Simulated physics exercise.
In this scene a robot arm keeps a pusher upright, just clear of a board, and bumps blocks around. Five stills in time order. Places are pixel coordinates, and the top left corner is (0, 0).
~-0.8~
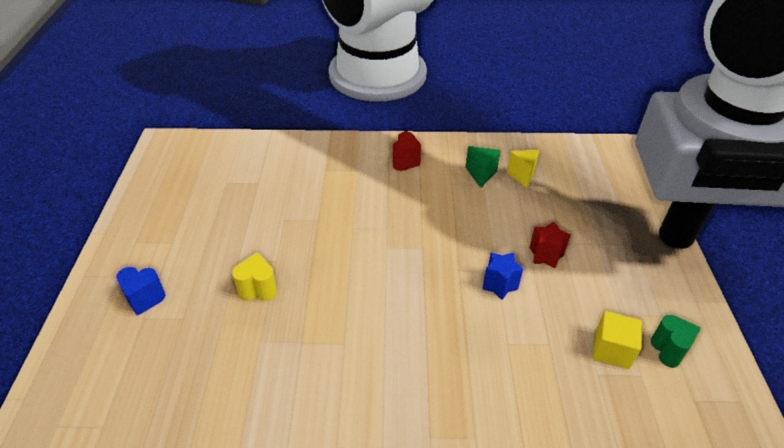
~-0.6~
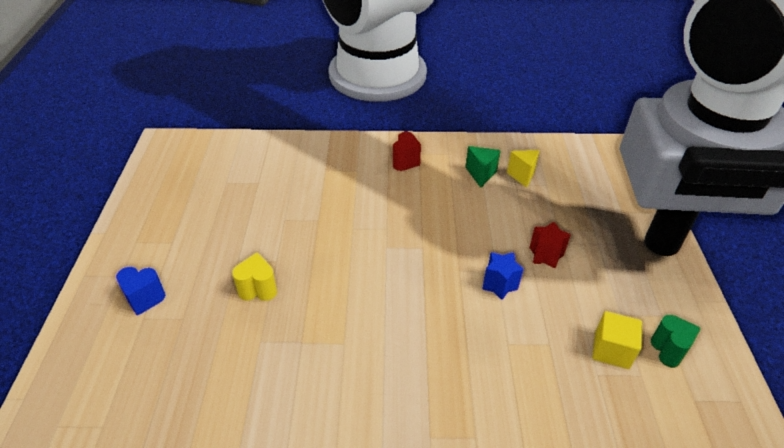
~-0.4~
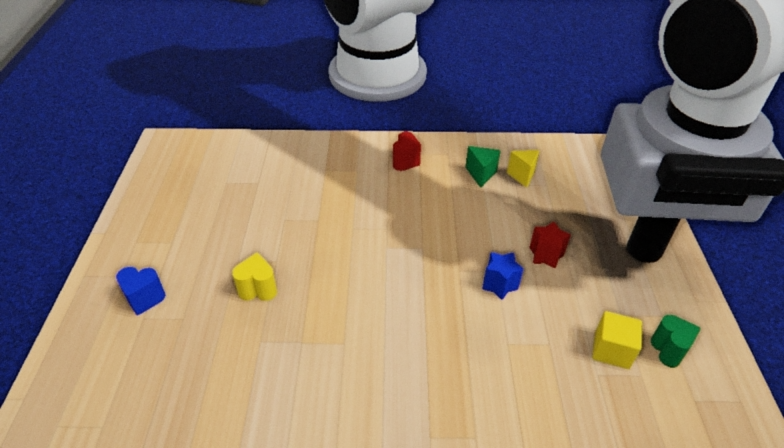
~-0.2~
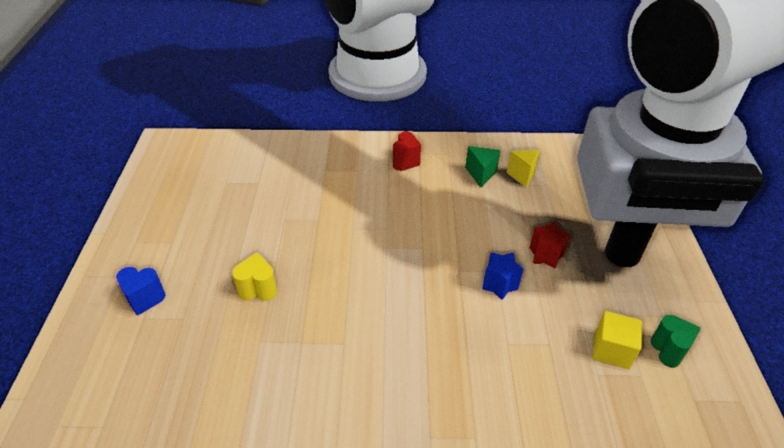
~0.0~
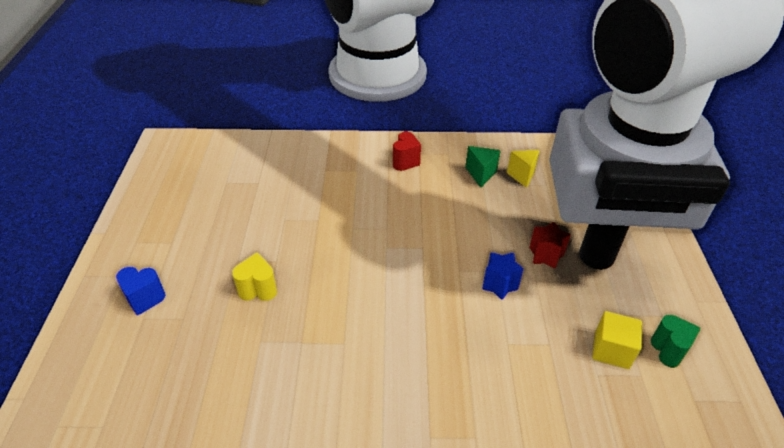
On a wooden board over a blue surface, small red, blue, green and yellow blocks sit scattered while a robot arm moves its black pusher leftward and slightly nearer, closing in beside the red star; the blocks stay still.
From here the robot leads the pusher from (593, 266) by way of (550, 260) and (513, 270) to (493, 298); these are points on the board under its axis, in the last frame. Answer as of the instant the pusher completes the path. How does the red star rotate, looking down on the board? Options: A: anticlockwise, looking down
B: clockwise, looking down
B (clockwise, looking down)
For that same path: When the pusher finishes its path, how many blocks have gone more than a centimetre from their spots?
That's two.
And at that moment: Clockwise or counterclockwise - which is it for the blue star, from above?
It twists anticlockwise.
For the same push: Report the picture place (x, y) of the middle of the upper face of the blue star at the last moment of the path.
The middle of its top is at (477, 295).
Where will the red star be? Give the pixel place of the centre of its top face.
When the path ends, it will be at (505, 224).
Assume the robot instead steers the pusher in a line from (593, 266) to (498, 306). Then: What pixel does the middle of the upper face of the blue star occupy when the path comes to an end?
It should be at (481, 263) by then.
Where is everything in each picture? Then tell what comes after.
In the first frame, pusher tip (675, 238); block tops, blue star (504, 263); red star (552, 234).
In the second frame, pusher (661, 245); blocks unchanged.
In the third frame, pusher (644, 252); blocks unchanged.
In the fourth frame, pusher (622, 256); blocks unchanged.
In the fifth frame, pusher (596, 258); blue star (504, 263); red star (552, 234).
The first path, step by step. One third of the way, pusher (552, 252); red star (526, 227).
Two thirds of the way, pusher (515, 262); blue star (498, 270); red star (505, 224), turned 25° clockwise.
At the end, pusher (495, 290); blue star (477, 295), turned 25° anticlockwise; red star (505, 224), turned 25° clockwise.
